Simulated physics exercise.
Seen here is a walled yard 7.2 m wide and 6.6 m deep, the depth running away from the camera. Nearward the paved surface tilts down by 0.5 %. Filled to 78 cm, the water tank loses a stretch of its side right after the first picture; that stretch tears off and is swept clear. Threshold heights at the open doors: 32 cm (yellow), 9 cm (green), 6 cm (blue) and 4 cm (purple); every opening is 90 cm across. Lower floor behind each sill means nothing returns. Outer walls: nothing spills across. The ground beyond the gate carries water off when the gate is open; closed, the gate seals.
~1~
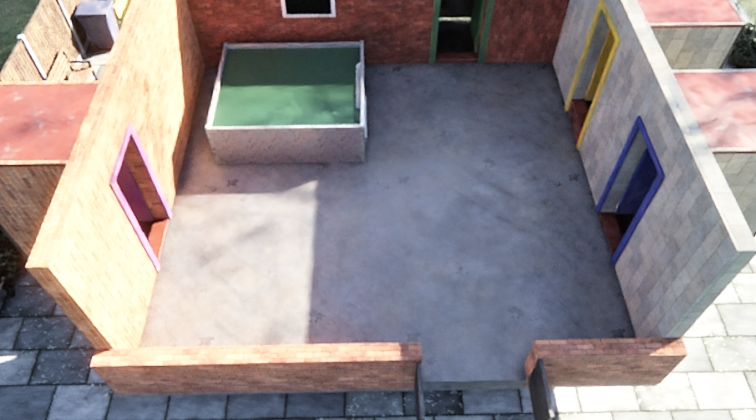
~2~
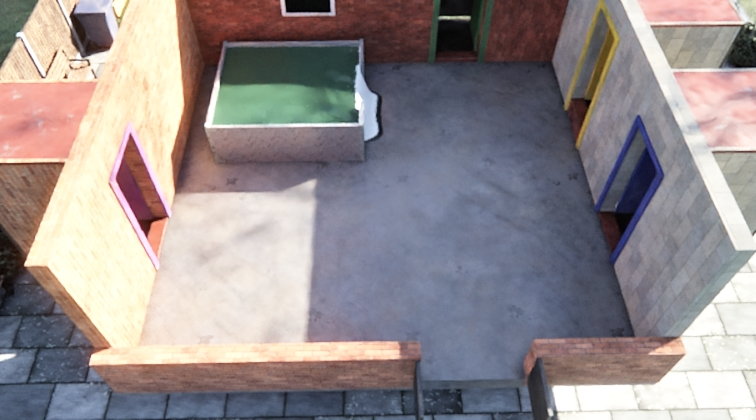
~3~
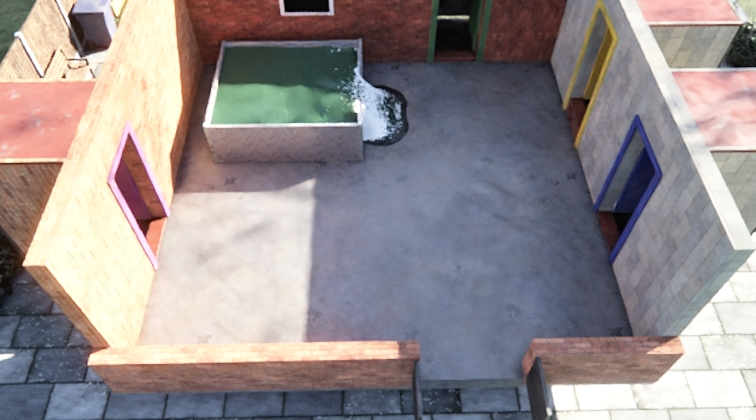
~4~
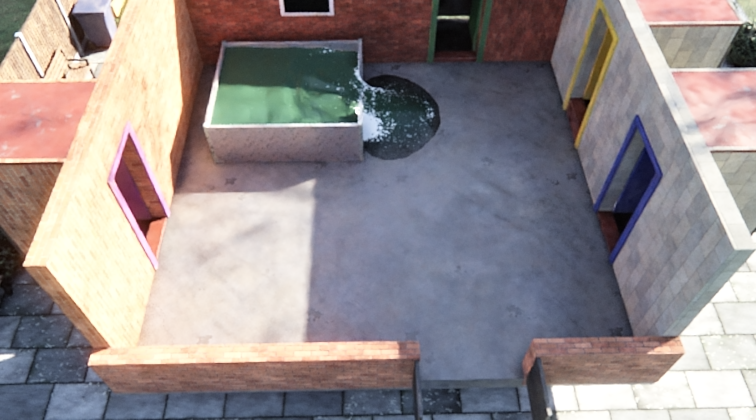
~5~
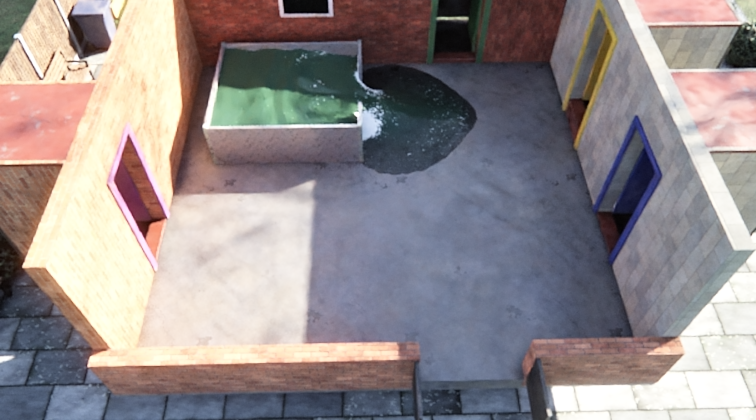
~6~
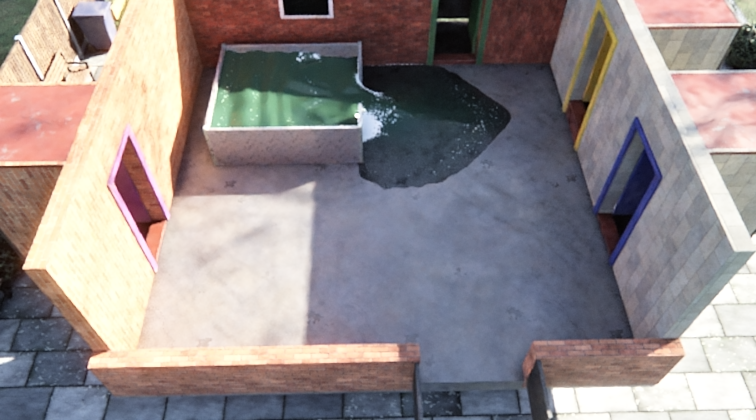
Green water pours from the tank's right side and spreads rightward across the walled yard.
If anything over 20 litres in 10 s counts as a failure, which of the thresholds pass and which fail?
The yellow door passes. The green door fails. The blue door fails. The purple door passes.
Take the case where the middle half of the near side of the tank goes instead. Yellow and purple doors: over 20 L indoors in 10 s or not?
Yellow: Within the limit; purple: Exceeding the limit.
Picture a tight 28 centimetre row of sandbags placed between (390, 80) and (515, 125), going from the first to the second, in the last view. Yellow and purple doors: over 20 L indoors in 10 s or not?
Result: Yellow door inside the limit; purple door beyond the limit.
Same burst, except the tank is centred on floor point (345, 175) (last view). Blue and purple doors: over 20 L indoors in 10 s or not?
Blue gets more than that, purple gets more than that.
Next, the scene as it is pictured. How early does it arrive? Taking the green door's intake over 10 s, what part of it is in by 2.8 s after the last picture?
35 percent or so by then.
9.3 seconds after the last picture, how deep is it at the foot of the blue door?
Around 9.5 cm there.
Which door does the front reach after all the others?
Looks like the purple door.
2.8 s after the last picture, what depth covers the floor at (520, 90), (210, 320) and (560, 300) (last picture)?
About 21, 0 and 9 cm respectively.
Then, 0.7 s after the last picture water covers 30 % of the floor and is deepest (44 cm) near (371, 117); yellow door 28 cm at the sill, 0 L in, green door 18 cm at the sill, 0 L in, blue door not reached, purple door not reached.
Then, 1.5 s after the last picture water covers 40 % of the floor and is deepest (47 cm) near (527, 72); yellow door 31 cm at the sill, 0 L in, green door 18 cm at the sill, 26 L in, blue door 15 cm at the sill, 2 L in, purple door not reached.
Then, 2.8 s after the last picture water covers 45 % of the floor and is deepest (31 cm) near (614, 350); yellow door 26 cm at the sill, 2 L in, green door 13 cm at the sill, 58 L in, blue door 13 cm at the sill, 39 L in, purple door not reached.
Then, 5.3 s after the last picture water covers 65 % of the floor and is deepest (24 cm) near (579, 363); yellow door 20 cm at the sill, 3 L in, green door 14 cm at the sill, 134 L in, blue door 10 cm at the sill, 76 L in, purple door not reached.
Then, 9.3 s after the last picture water covers 95 % of the floor and is deepest (16 cm) near (132, 372); yellow door 11 cm at the sill, 3 L in, green door 9 cm at the sill, 157 L in, blue door 9 cm at the sill, 99 L in, purple door 8 cm at the sill, 7 L in.
